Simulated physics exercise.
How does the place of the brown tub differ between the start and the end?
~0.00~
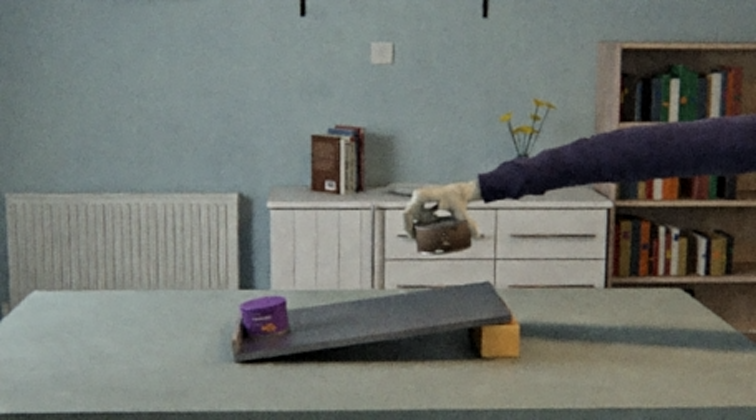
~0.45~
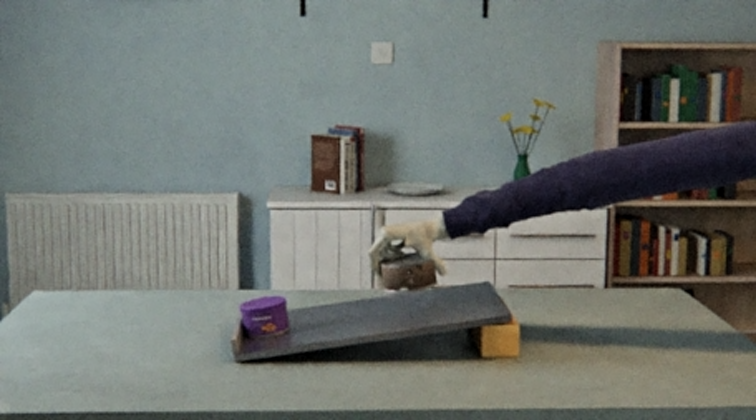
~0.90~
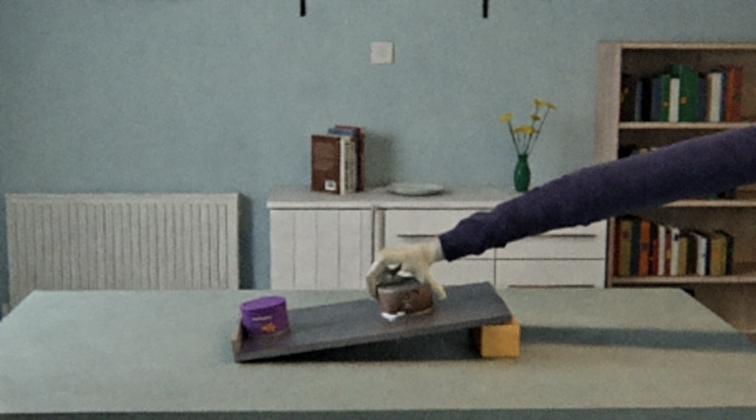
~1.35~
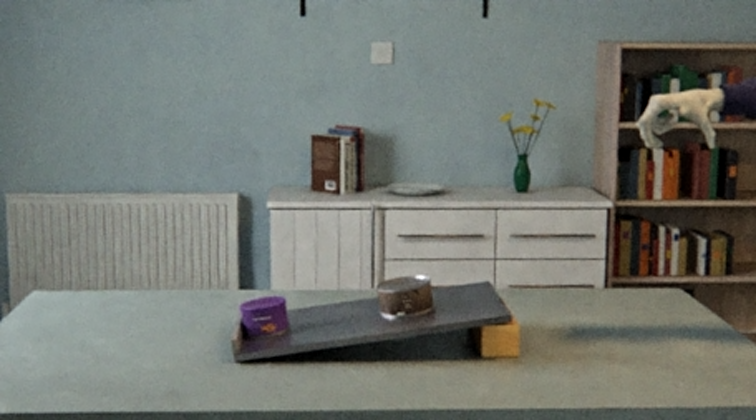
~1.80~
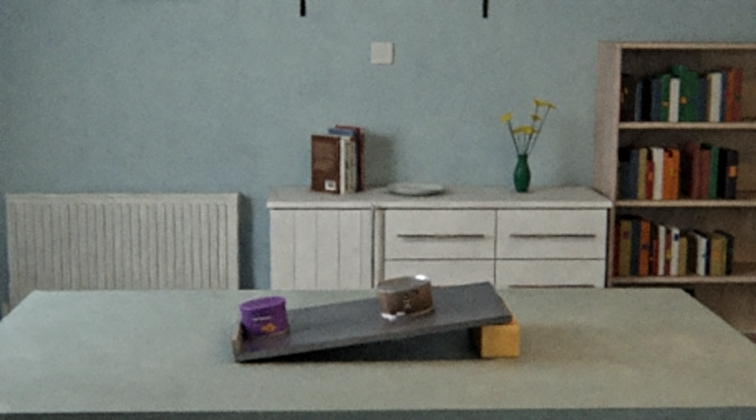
At the start the brown tub is held in a hand above the sloping board. At the end it rests on the board, lower and a little further left, with no hand on it.
A brown tub is lowered by a hand onto a sloping board and stays put.
